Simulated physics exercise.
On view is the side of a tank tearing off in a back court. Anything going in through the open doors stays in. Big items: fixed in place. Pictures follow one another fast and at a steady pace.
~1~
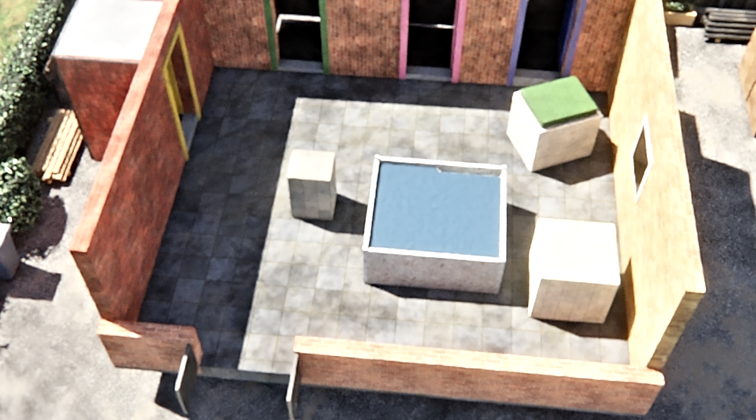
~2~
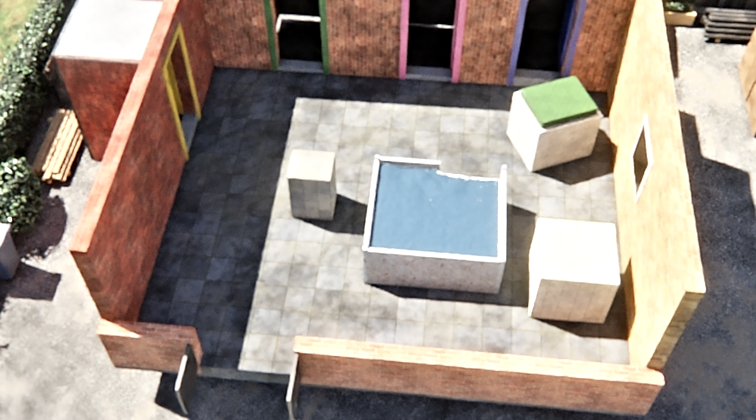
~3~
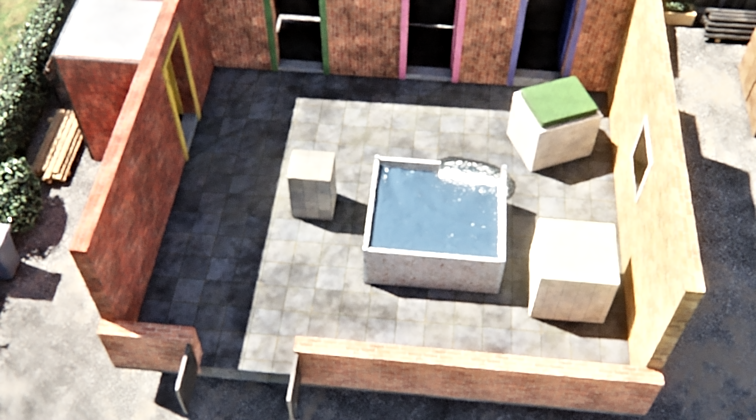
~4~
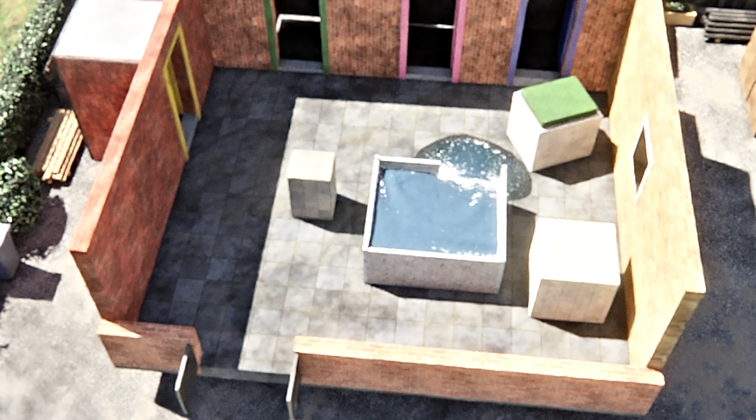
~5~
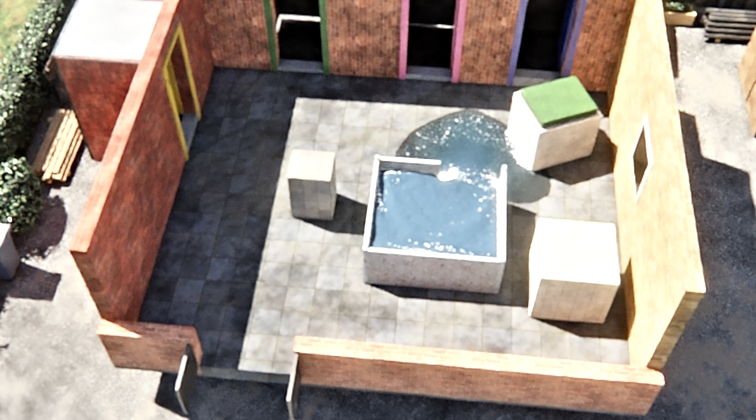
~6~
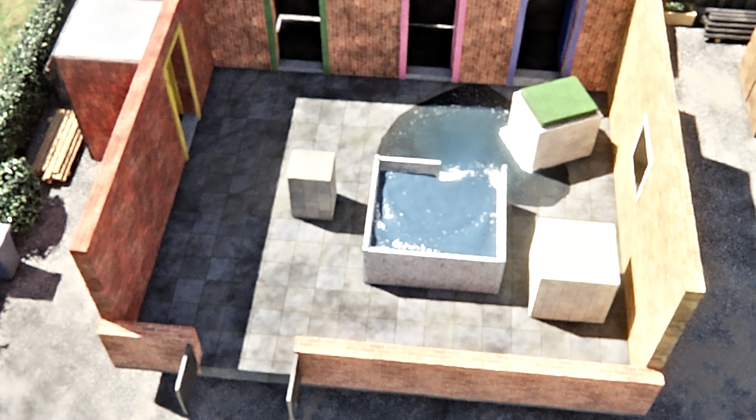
Water tank in a brick-walled courtyard breaking open on its far side, water pouring out and spreading across the paving behind it.
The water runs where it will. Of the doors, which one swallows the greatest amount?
The pink door swallows the most.
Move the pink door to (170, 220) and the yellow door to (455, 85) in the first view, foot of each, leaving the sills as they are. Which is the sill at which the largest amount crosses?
Answer: The door marked yellow.
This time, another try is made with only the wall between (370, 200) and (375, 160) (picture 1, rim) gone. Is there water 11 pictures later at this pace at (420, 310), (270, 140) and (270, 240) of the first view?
Going through them in turn, I'd call them spared, sodden and sodden.
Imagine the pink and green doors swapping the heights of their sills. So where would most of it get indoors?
It is the one in pink.
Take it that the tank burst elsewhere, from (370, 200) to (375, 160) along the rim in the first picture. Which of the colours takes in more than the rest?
Answer: The green door.
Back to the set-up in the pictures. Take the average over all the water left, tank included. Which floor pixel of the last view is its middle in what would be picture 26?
Somewhere around (438, 167) in the last view.
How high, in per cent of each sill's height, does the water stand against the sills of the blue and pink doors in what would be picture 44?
In order: Roughly 40 % and 130 %.
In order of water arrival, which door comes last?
Answer: The yellow door.
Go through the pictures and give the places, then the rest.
Still water in the tank at (437, 210), in the first picture.
The front is at a hidden place, out from the gap on the tank's far side, in the second picture.
Water pours out on the tank's far side and has run to (441, 163), in the third picture.
The front is at (463, 137), out from the gap on the tank's far side, in the fourth picture.
Water pours out on the tank's far side and has run to (461, 113), in the fifth picture.
Water pours out on the tank's far side and has run to (481, 88), in the sixth picture.
A moment on, water covers 20 % of the floor; pink door some in, green door not reached, yellow door not reached, blue door wet at the sill, nothing in.
Next, water covers 30 % of the floor; pink door a lot in, green door wet at the sill, nothing in, yellow door not reached, blue door wet at the sill, nothing in.
Then, water covers 45 % of the floor; pink door a lot in, green door wet at the sill, nothing in, yellow door wet at the sill, nothing in, blue door a trickle in.
Later, water covers 70 % of the floor; pink door a lot in, green door wet at the sill, nothing in, yellow door wet at the sill, nothing in, blue door a trickle in.
In the end, water covers 90 % of the floor; pink door a lot in, green door wet at the sill, nothing in, yellow door wet at the sill, nothing in, blue door a trickle in; the pink door has let in the most.
